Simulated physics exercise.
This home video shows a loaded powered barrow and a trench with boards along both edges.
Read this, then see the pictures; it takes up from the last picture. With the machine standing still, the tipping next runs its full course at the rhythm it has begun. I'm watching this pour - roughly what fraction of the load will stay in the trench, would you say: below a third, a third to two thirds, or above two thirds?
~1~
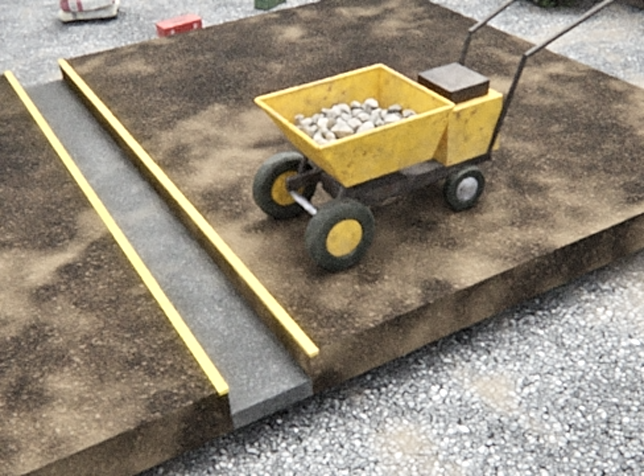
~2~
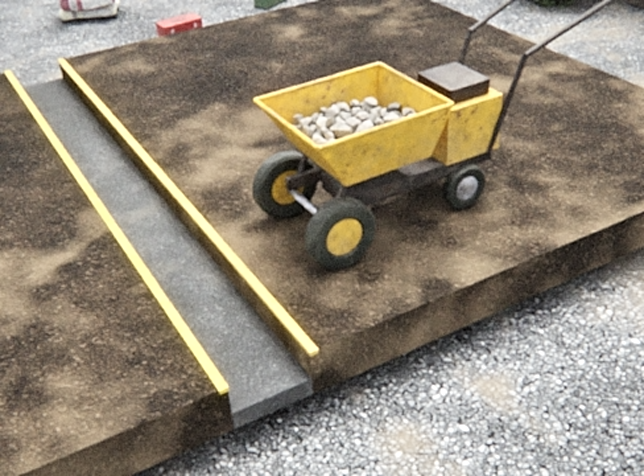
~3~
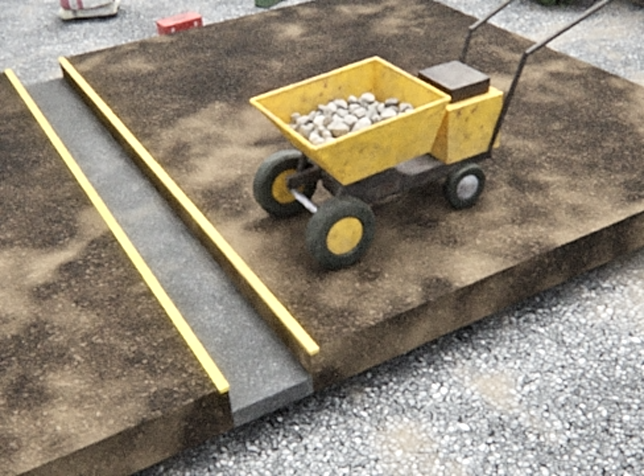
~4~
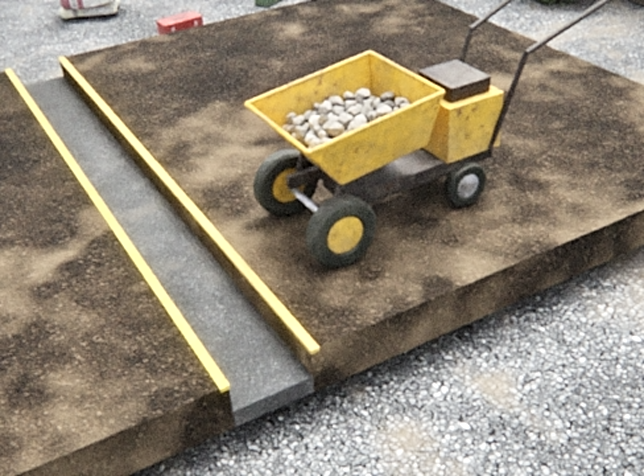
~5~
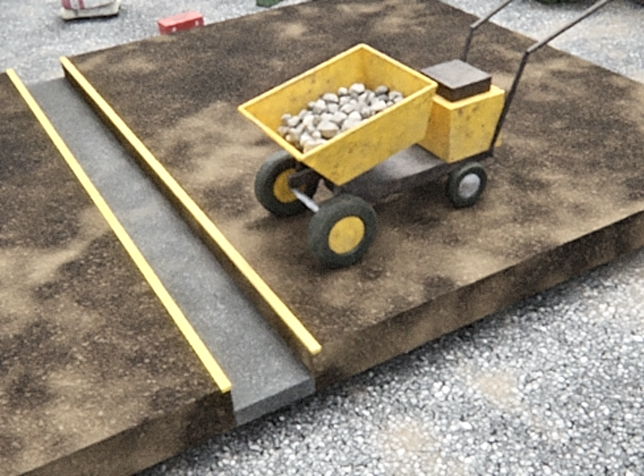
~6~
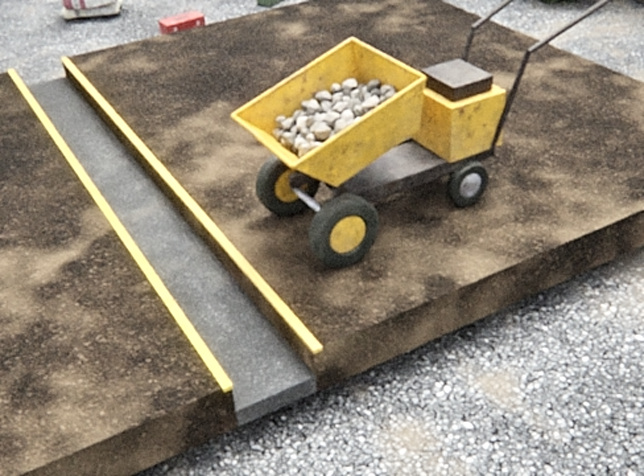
I would say above two thirds.
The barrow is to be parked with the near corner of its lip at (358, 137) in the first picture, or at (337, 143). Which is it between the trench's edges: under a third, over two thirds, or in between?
In the first case more than two thirds, in the second case above two thirds.
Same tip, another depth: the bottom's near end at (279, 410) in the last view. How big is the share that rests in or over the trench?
That would give roughly 100 percent.
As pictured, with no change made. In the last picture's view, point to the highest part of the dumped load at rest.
Once it settles, the peak is close to (198, 269) in the last picture.
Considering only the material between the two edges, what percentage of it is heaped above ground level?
My best guess is some 5 per cent.
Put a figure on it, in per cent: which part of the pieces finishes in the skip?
Result: Close to 0 per cent.
Soon after the last picture, skip tipped steeply; all in the skip.
A little later, skip tipped right over; nearly all in the skip; a stray few in or heaped over the trench; a stray few falling.
Later still, skip tipped right over; about a third in the skip; about two thirds in or heaped over the trench.
By the end, skip tipped right over; a stray few in the skip; nearly all in or heaped over the trench; a stray few beyond it.
